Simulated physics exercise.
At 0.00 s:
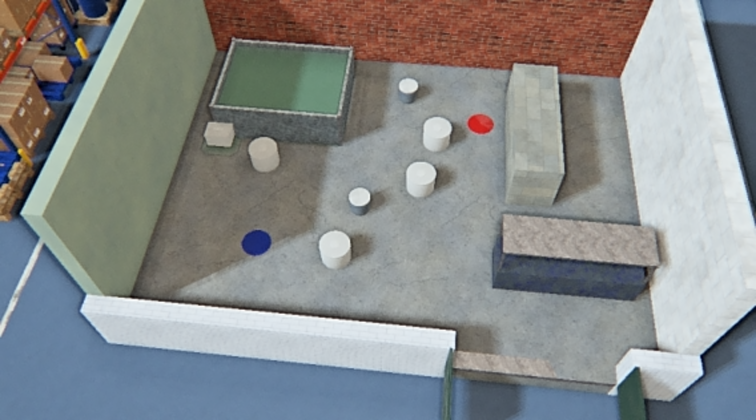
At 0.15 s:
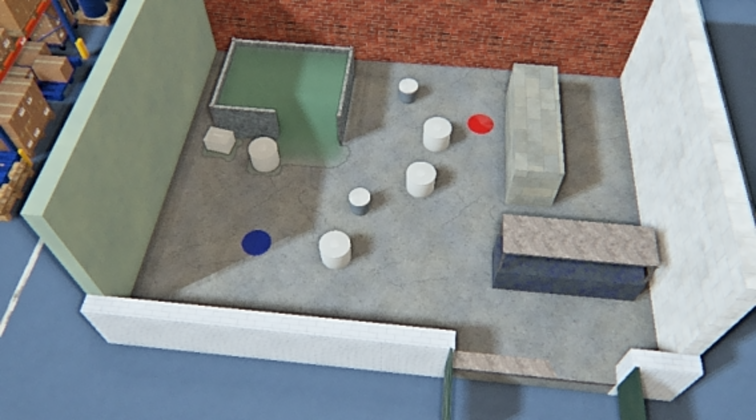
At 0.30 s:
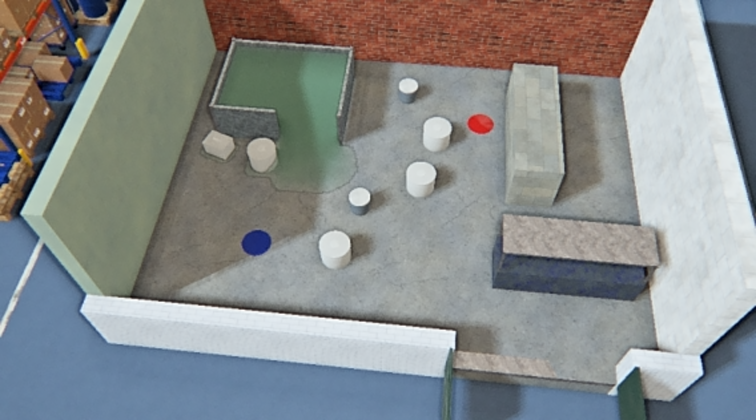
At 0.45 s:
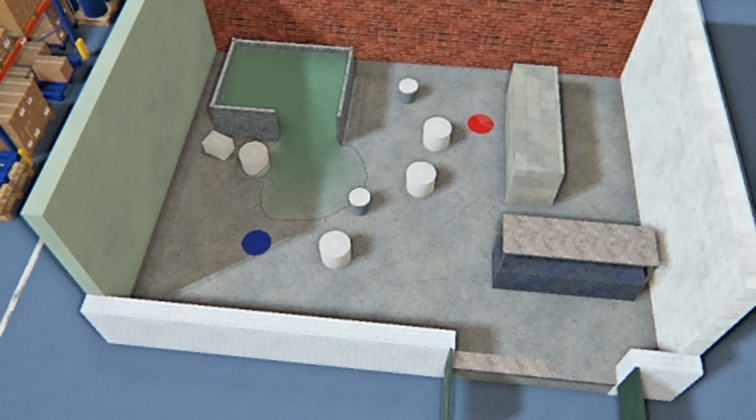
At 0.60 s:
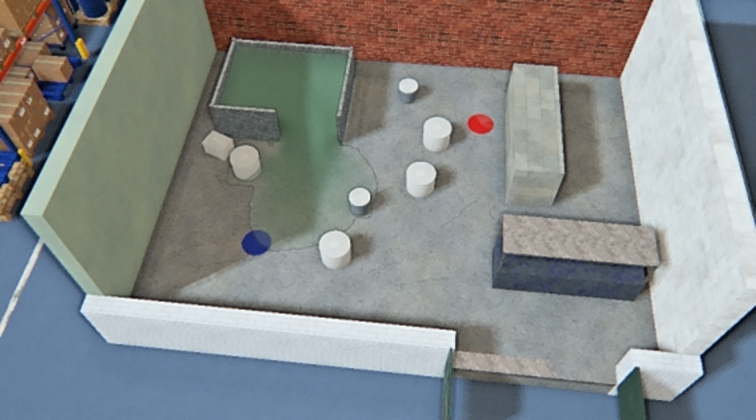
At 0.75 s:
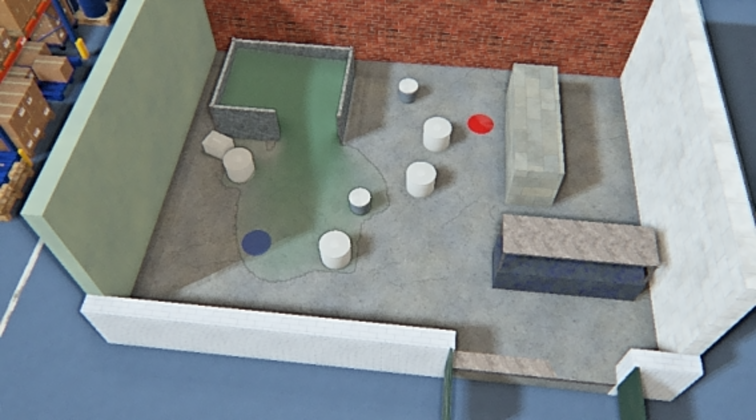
At first, green water fills a walled tank in the back left corner of a hall dotted with pale tubs and pails. Then part of the tank's front wall is gone and water spreads across the floor, nudging a tote, then pushing a nearby tub leftward as it covers the blue patch.
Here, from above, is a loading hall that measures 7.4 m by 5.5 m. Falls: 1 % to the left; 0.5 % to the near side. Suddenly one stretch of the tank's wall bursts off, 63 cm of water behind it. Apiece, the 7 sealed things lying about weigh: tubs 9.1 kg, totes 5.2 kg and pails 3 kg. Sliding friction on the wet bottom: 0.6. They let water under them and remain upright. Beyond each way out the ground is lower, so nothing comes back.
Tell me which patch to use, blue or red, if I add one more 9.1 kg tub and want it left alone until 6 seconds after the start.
I would set it on red.
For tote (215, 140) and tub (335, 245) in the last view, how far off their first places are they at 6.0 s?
100 cm; 350 cm.
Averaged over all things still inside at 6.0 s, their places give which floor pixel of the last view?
I'd say about (391, 176) in the last view.
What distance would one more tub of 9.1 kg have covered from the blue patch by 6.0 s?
Close to 150 centimetres, I'd reckon.
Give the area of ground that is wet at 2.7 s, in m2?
Wet area: Approx. 20 m2.
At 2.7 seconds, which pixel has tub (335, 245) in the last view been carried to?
Look about (435, 302).
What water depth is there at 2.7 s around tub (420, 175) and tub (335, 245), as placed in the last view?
Depths: Near 2 cm, then near 11 cm.
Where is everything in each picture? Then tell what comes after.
A tub at (263, 148) rests on the ground; a tote at (218, 130), on the bottom; the blue patch at (257, 243); the red patch at (481, 124); 3.0 m2 under water; 0 of 7 have shifted, in the first frame.
A tub at (263, 148), on the bottom; a tote at (218, 136), on the bottom, 6 cm from its start; the blue patch at (257, 243); the red patch at (481, 124); water covers 3.6 m2; 1 of 7 have shifted, in the second frame.
A tub at (261, 149), on the bottom; a tote at (218, 140), on the bottom, 13 cm from its start; the blue patch at (257, 243); the red patch at (481, 124); water covers 4.4 m2; 1 of 7 have shifted, in the third frame.
A tub at (253, 153), on the bottom, 17 cm from its start; a tote at (217, 141) rests on the ground, 15 cm from its start; the blue patch at (257, 243); the red patch at (481, 124); water covers 5.3 m2; 2 of 7 have shifted, in the fourth frame.
A tub at (244, 156), on the bottom, 33 cm from its start; a tote at (217, 141), on the bottom, 15 cm from its start; the blue patch at (257, 243); the red patch at (481, 124); water covers 6.5 m2; 2 of 7 have shifted, in the fifth frame.
A tub at (238, 159) rests on the ground, 43 cm from its start; a tote at (217, 141), on the bottom, 15 cm from its start; the blue patch at (257, 243); the red patch at (481, 124); 7.7 m2 under water; 2 of 7 have shifted, in the sixth frame.
After 1.2 s on blue it would be 60 cm off in 5 cm of water; on red it would be 0 cm off in 0 cm of water.
After 2.7 s on blue it would be 165 cm off in 21 cm of water; on red it would be 0 cm off in 0 cm of water.
After 4.2 s on blue it would be 171 cm off in 7 cm of water; on red it would be 0 cm off in 0 cm of water.
After 6.0 s on blue it would be 158 cm off in 8 cm of water; on red it would be 0 cm off in 0 cm of water.
